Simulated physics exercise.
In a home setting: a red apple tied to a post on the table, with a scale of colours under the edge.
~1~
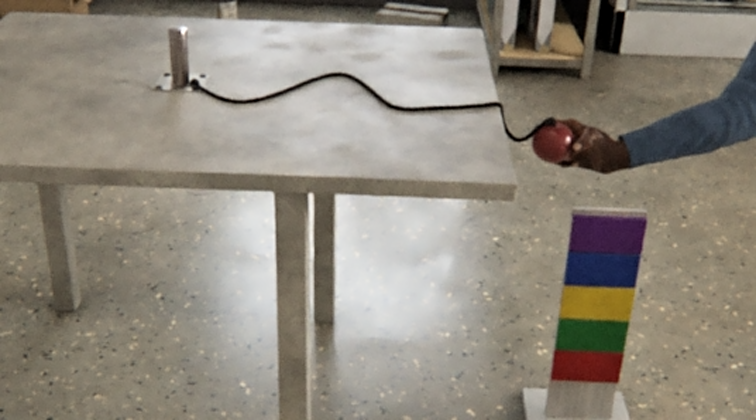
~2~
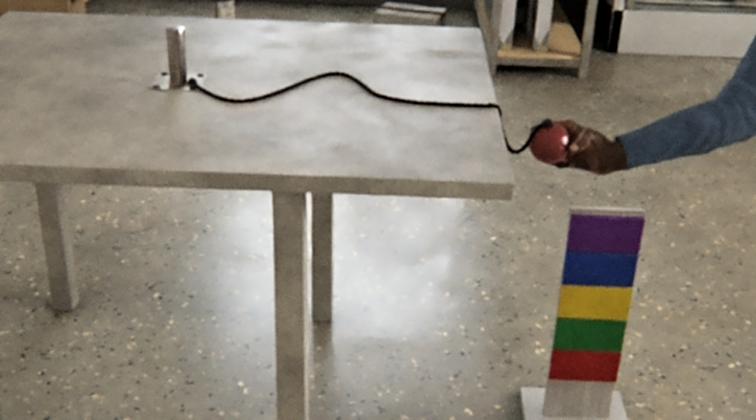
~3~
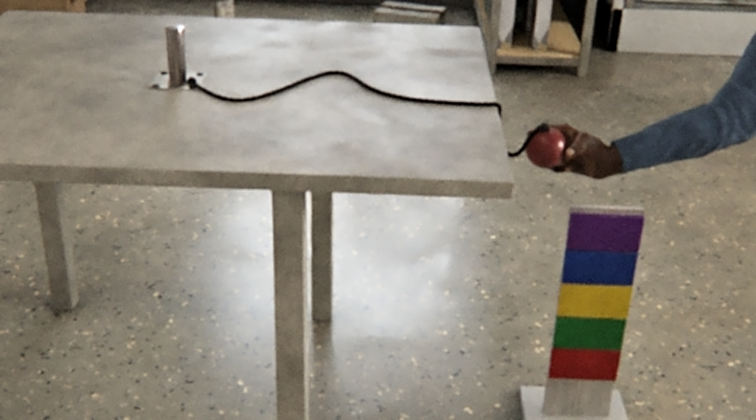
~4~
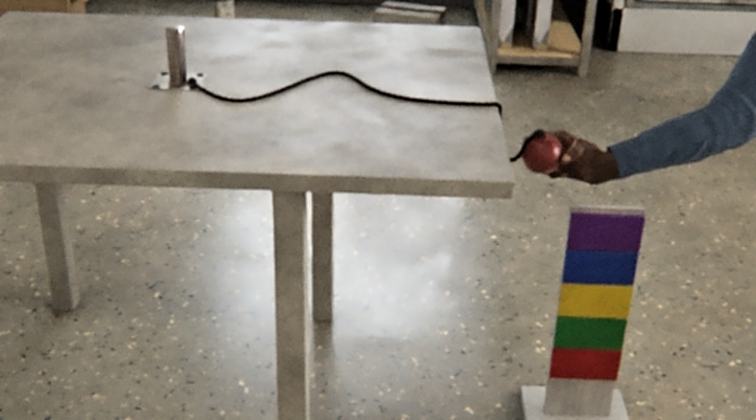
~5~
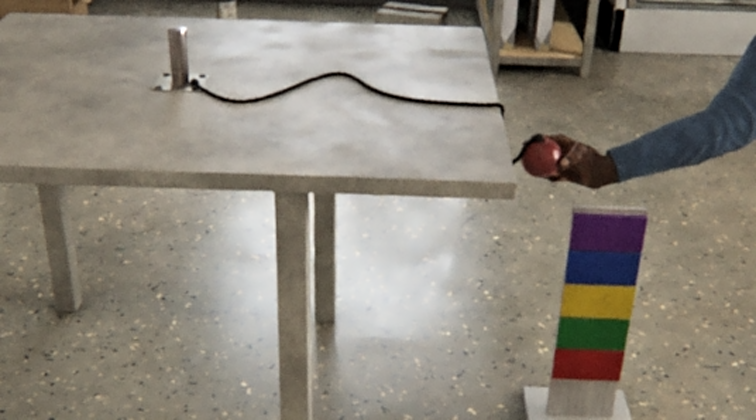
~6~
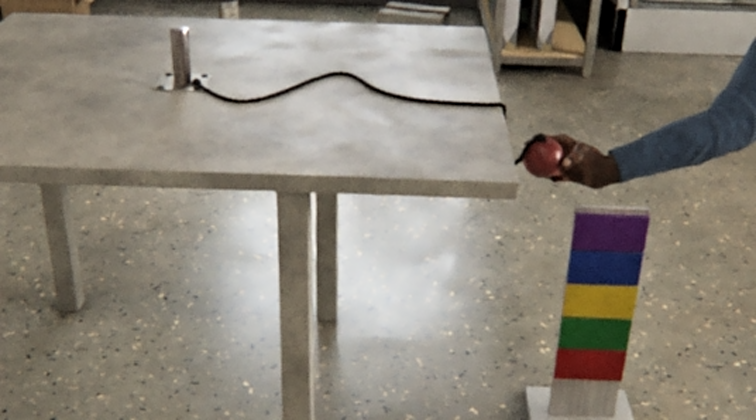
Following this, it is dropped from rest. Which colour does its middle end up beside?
Yellow.
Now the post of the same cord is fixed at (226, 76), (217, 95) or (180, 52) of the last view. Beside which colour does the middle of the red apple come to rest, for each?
Result 1: Green. Result 2: Green. Result 3: Blue.
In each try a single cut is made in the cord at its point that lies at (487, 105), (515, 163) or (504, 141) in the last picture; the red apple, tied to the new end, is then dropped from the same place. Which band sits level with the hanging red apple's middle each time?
Per try - 1: Above them all; 2: Blue; 3: Purple.
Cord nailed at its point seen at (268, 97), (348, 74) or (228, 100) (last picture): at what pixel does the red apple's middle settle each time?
Going through the three tries, you get (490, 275), (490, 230) and (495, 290).
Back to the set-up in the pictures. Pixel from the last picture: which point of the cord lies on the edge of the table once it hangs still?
Location: About (410, 99).
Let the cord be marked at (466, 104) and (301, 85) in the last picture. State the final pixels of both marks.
Point one to (497, 152), point two to (344, 88).
A little later, apple near (453, 279); level with yellow.
Next, apple near (503, 290); level with yellow.
When it is over, apple near (487, 291); level with yellow. At yellow.
